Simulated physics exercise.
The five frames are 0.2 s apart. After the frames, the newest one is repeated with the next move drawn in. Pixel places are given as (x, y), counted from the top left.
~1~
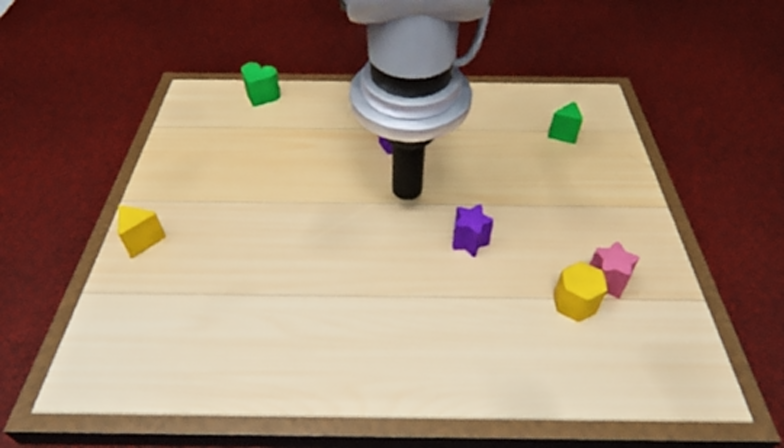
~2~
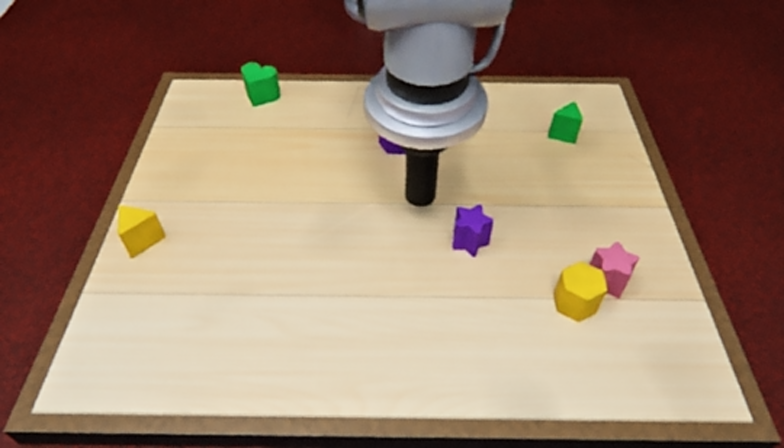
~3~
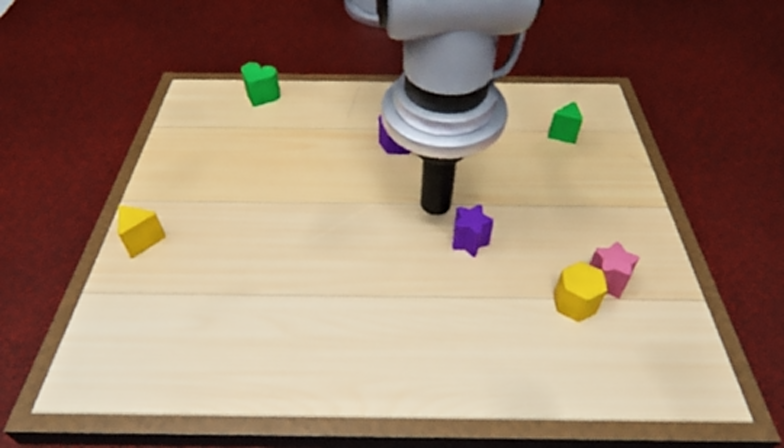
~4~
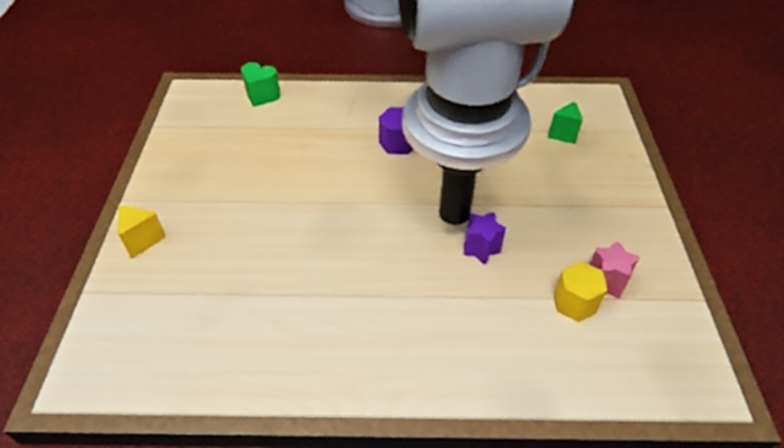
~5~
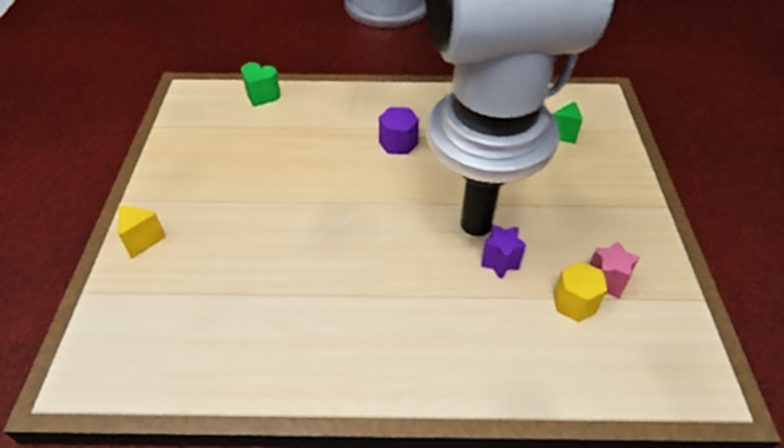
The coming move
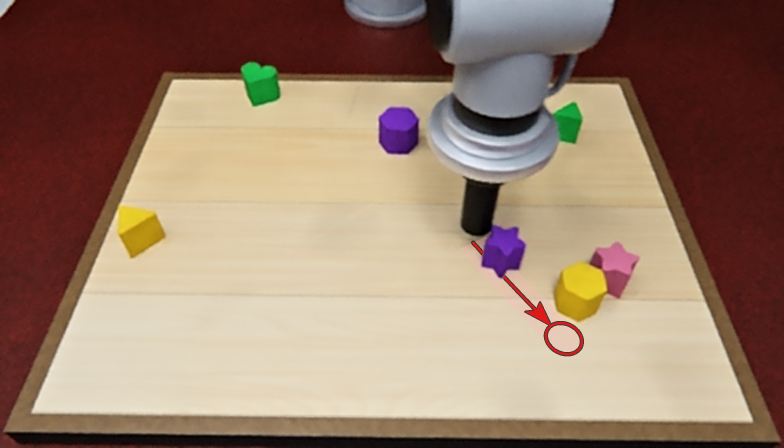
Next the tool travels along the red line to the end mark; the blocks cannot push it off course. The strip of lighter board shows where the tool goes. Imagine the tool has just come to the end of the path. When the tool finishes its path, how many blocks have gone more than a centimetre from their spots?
The answer will be two.
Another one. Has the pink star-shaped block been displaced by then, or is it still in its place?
That block stays.
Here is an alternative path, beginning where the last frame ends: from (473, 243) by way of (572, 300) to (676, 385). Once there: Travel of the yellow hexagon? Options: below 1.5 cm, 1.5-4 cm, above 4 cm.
Shift of over 4 cm.
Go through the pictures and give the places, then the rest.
Lower end of the tool (407, 190), tops of blocks, purple star-shaped block (473, 217), yellow hexagon (585, 280), pink star-shaped block (618, 258), in the first frame.
Tool (420, 196), blocks as before, in the second frame.
Tool (436, 204), blocks as before, in the third frame.
Tool (454, 214), purple star-shaped block (486, 225), in the fourth frame.
Tool (476, 225), purple star-shaped block (506, 238), yellow hexagon (585, 280), pink star-shaped block (618, 258), in the fifth frame.
The drawn path runs straight from (473, 243) to (564, 338).
The first path, step by step. One third of the way, tool (505, 256); purple star-shaped block (538, 271).
Two thirds of the way, tool (537, 288); purple star-shaped block (566, 305), turned 25° clockwise; yellow hexagon (601, 286), turned 15° anticlockwise.
At the end, tool (571, 322); purple star-shaped block (602, 340), turned 30° clockwise; yellow hexagon (602, 286), turned 20° anticlockwise; pink star-shaped block not moved.
